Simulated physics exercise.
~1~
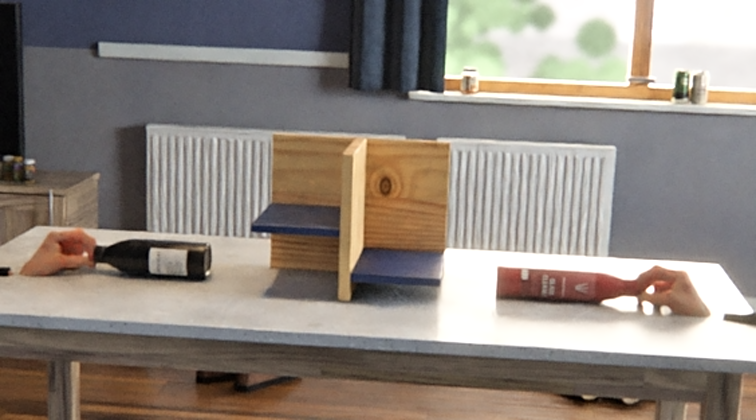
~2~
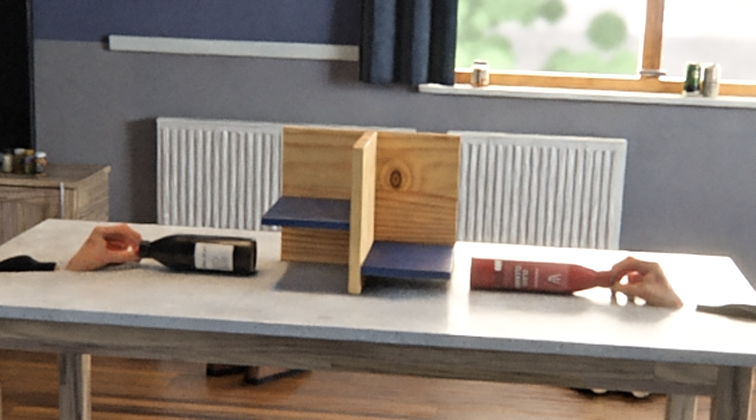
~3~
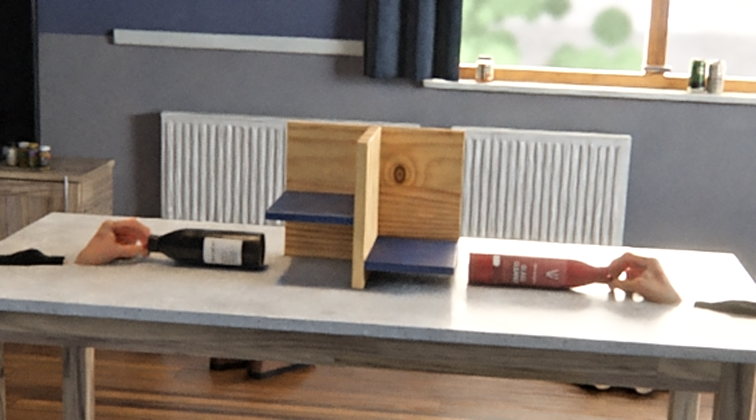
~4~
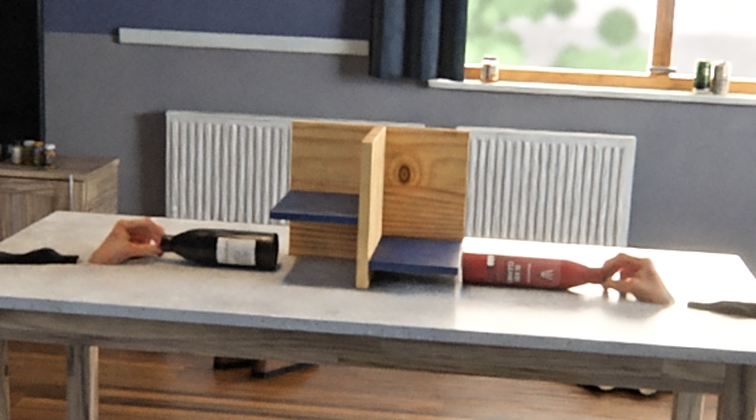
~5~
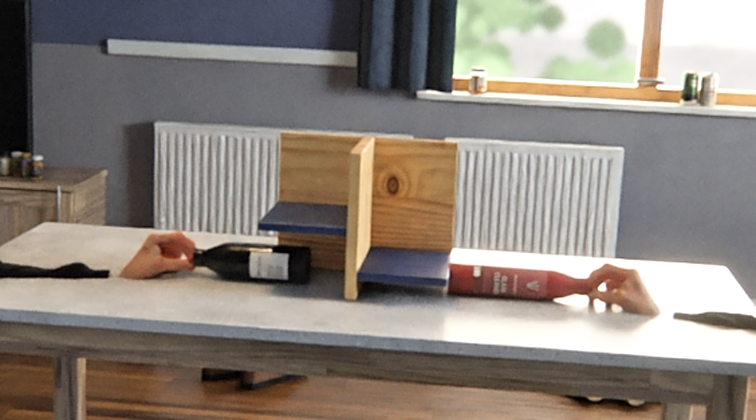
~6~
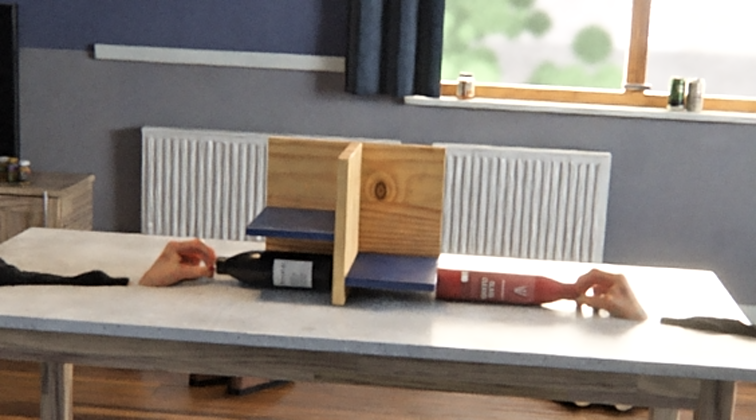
Two hands slid bottles lying on their sides toward a low wooden rack with blue shelves; the red one from the right stopped at the opening's edge, while the black one from the left kept going and slipped in under its shelf.
